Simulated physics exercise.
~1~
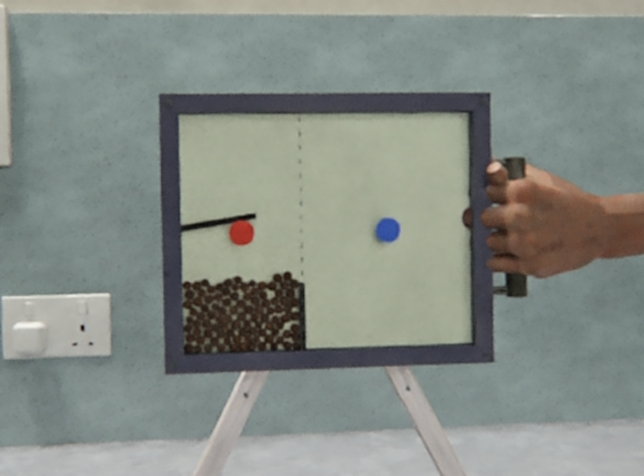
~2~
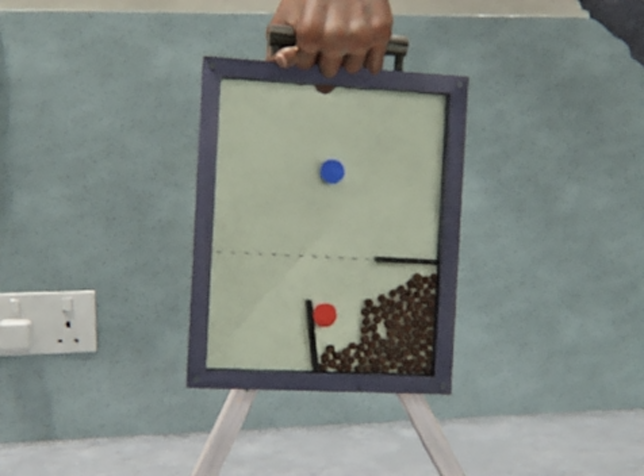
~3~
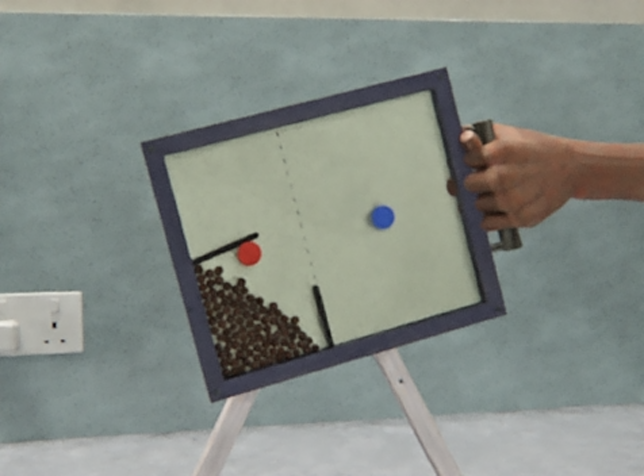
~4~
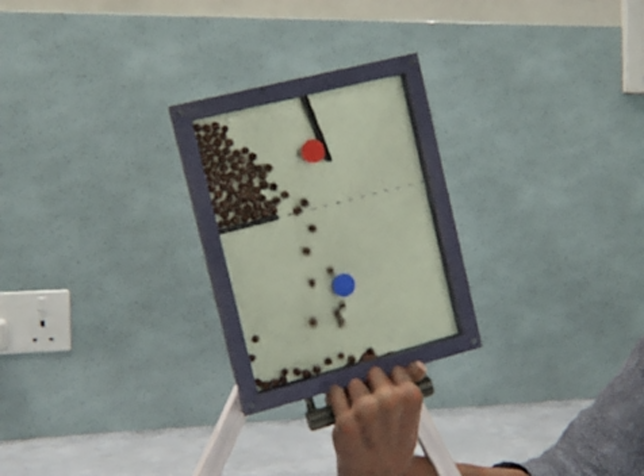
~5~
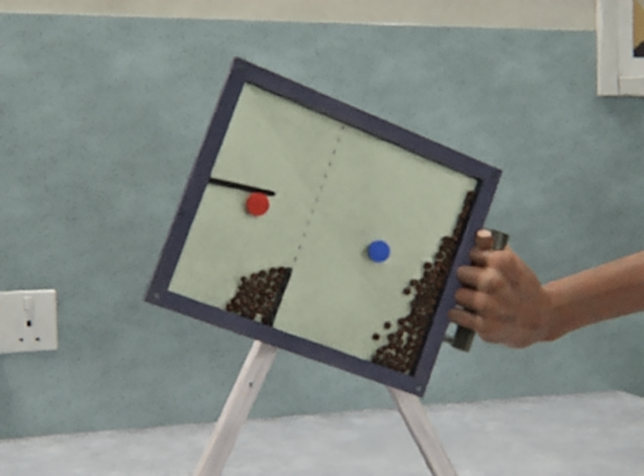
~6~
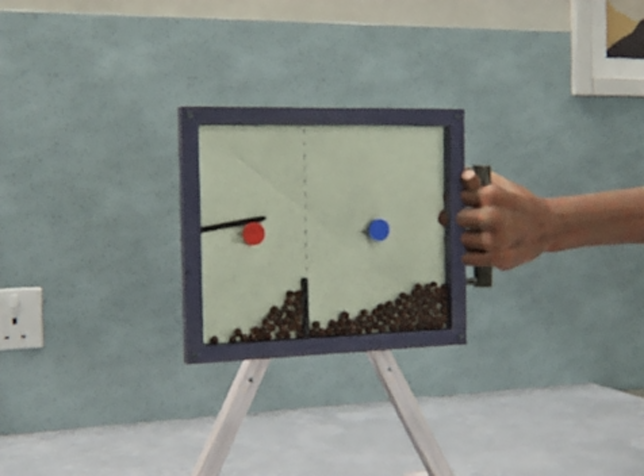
A dark-framed display case stands upright on pale legs before a blue-green wall, seen from the front, with a socket at left. Brown beads fill the bottom of its left strip, marked by a red dot, while a blue dot marks the empty right strip. A hand gripping the side handle turns the case anticlockwise onto its side, and the beads slide into a corner. The hand swings it back past level until the handle is lowest, and beads spill past the blue dot. Finally it returns to level, with most beads now lying in the blue strip.
